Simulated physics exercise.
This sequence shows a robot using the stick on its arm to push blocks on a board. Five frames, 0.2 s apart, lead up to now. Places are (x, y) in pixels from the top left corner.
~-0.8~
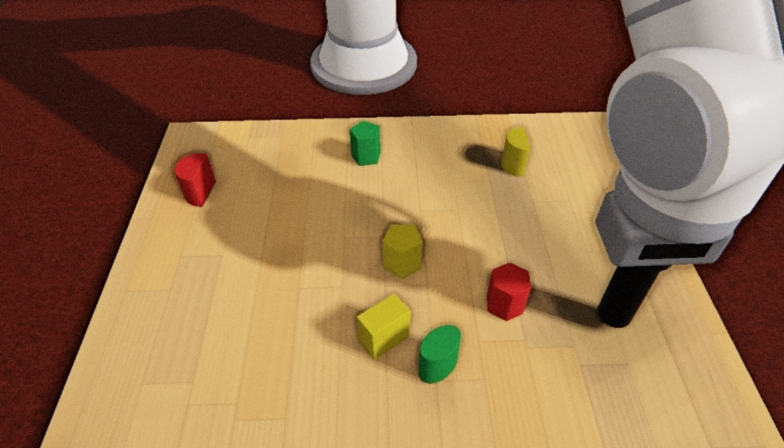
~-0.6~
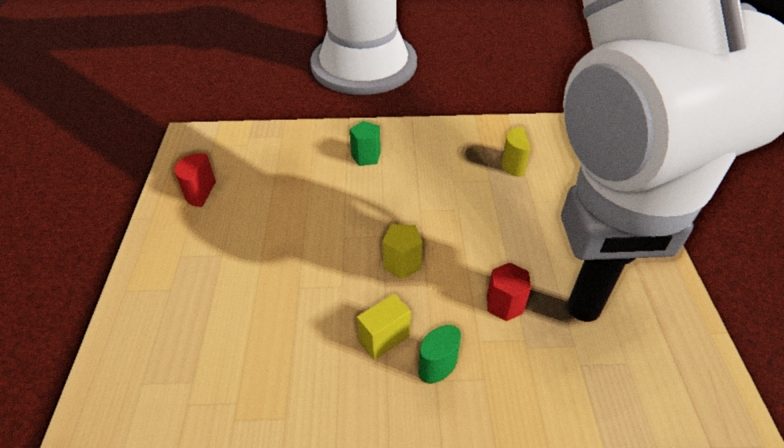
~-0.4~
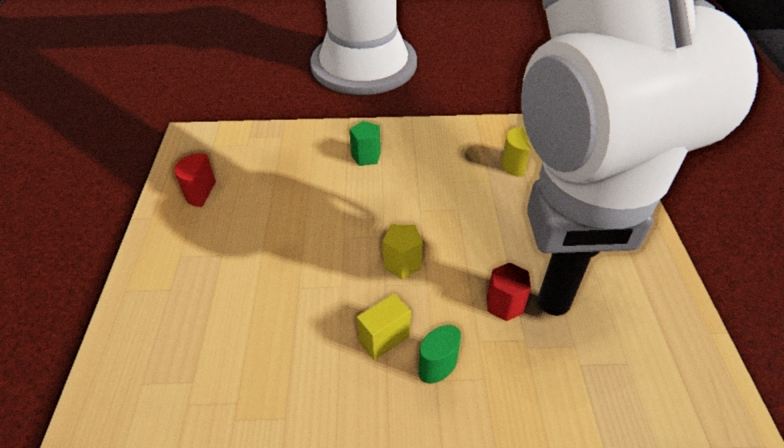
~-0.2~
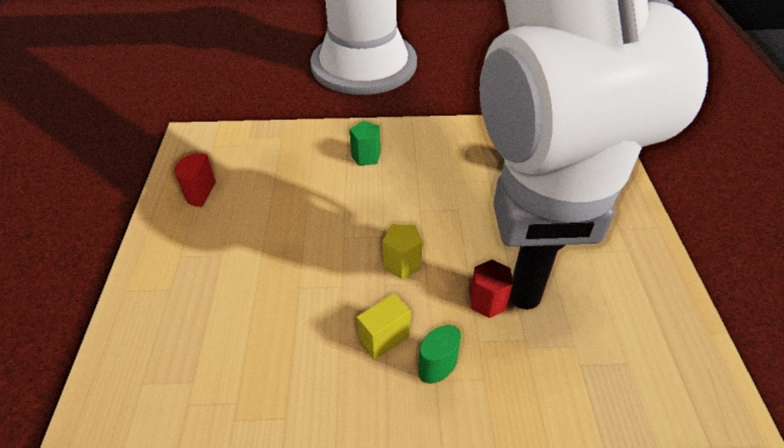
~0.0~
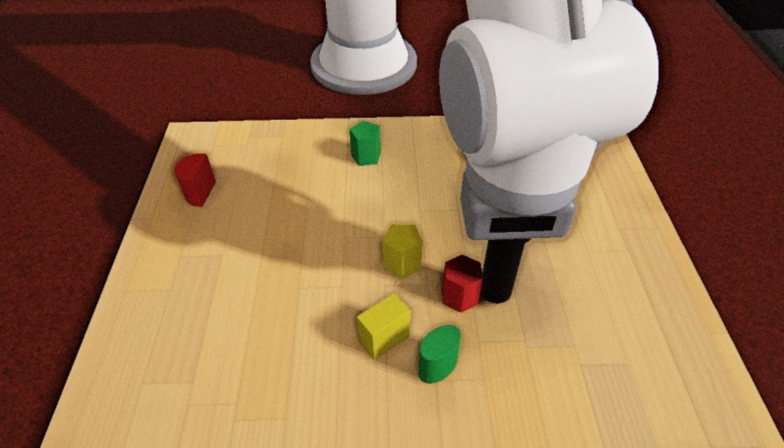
A white robot arm with a black stick works over a pale wooden board on a dark red floor, seen from a fixed view above. Near the stick sits a red hexagonal block, with yellow and green blocks to its left and red, green and yellow ones farther back. The stick slides left, meets the red hexagon and pushes it left toward the middle yellow blocks, which stay still.
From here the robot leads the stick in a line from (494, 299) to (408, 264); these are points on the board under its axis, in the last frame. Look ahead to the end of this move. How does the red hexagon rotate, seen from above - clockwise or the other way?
My prediction: CCW.
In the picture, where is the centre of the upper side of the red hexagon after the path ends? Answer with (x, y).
The red hexagon ends near (407, 267).
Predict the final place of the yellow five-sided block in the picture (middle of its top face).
Expect it around (375, 229).
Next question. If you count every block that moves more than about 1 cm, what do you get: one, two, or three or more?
I predict two.
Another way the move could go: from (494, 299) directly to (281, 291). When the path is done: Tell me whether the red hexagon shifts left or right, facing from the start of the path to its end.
It moves over to the right.
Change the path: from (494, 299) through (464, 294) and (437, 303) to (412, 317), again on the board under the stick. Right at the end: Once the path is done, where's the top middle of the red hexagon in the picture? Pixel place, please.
At pixel (395, 266).
What follows on the original path. Halfway along, stick (450, 272); red hexagon (421, 264), turned 30° anticlockwise.
At the end, stick (408, 255); yellow oblong in place; yellow five-sided block (375, 229), turned 10° anticlockwise; red hexagon (407, 267), turned 60° anticlockwise.
